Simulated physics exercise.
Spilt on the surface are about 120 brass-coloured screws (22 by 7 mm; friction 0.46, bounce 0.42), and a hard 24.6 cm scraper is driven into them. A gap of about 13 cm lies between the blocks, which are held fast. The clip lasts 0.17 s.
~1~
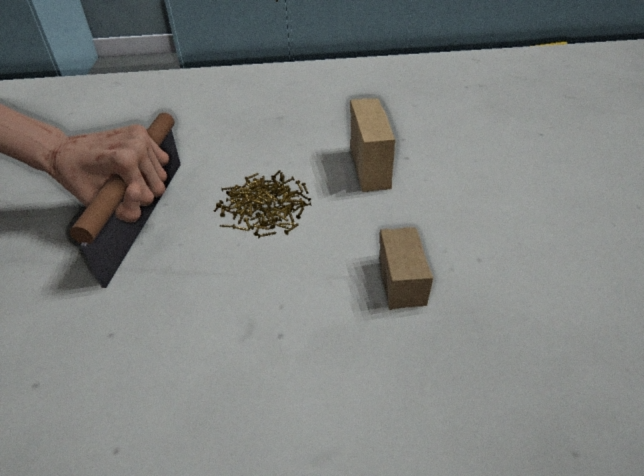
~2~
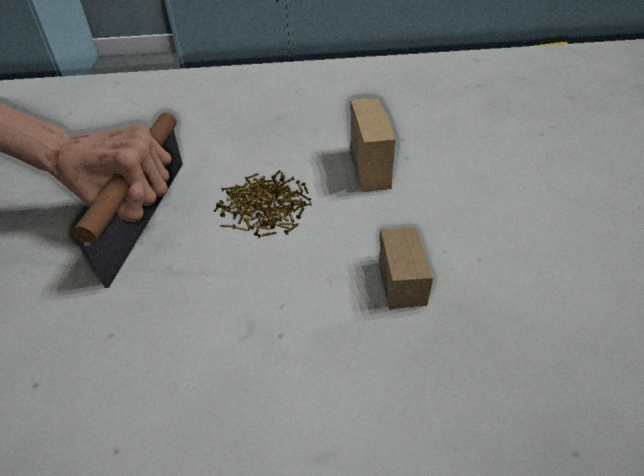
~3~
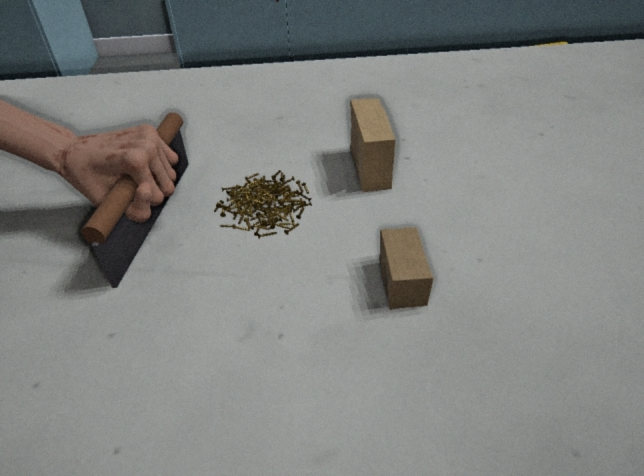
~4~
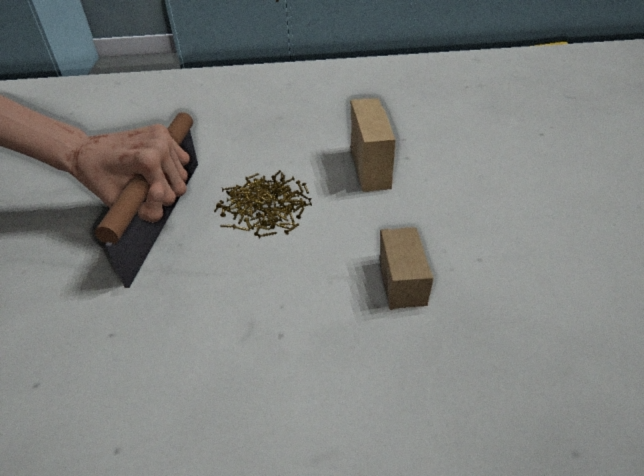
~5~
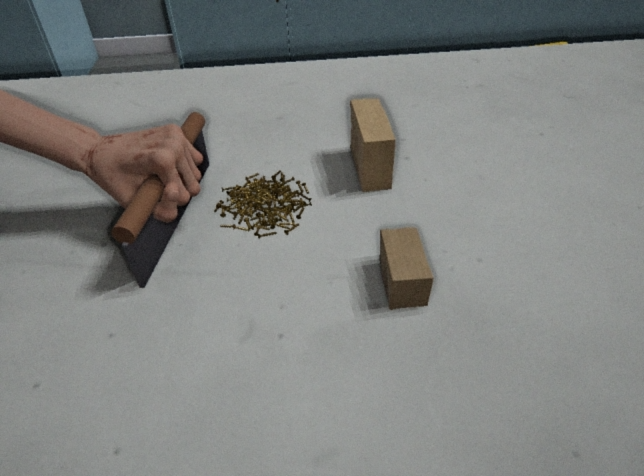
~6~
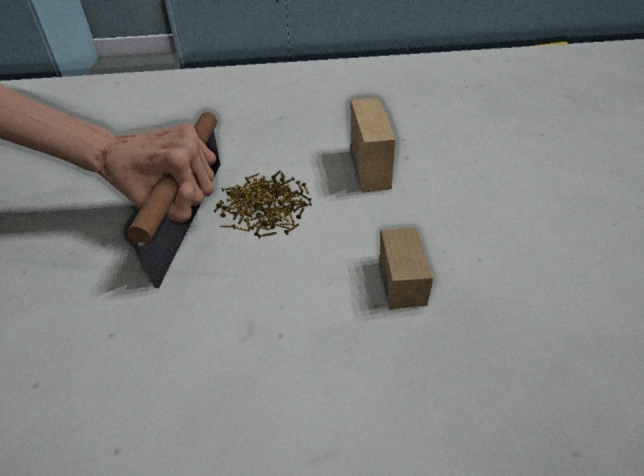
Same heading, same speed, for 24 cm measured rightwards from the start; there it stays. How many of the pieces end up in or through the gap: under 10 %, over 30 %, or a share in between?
It lets a fair number of pieces into the gap.
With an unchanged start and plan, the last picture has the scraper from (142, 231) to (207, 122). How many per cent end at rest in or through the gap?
0 %.
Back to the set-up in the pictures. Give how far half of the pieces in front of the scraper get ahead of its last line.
Roughly 3 cm.
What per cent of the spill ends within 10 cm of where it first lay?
10% or thereabouts.
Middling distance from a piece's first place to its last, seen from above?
About 12 cm.
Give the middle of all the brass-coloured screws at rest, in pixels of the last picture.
Close to pixel (357, 206) in the last view.
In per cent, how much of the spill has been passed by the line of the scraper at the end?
Roughly 0 per cent.
Then, 0.22 s after the last picture, scraper 16 cm from its start, spill 11 cm wide; held up before the blocks 100 %.
Then, 0.44 s after the last picture, scraper 24 cm from its start, spill 13 cm wide; in or through the gap 15 %, held up before the blocks 85 %.
Then, 0.63 s after the last picture, scraper 24 cm from its start, spill 14 cm wide; in or through the gap 20 %, held up before the blocks 80 %.
In the end, in or through the gap 20 %, round the near block 0 %, round the far block 0 %, held up before the blocks 80 %.
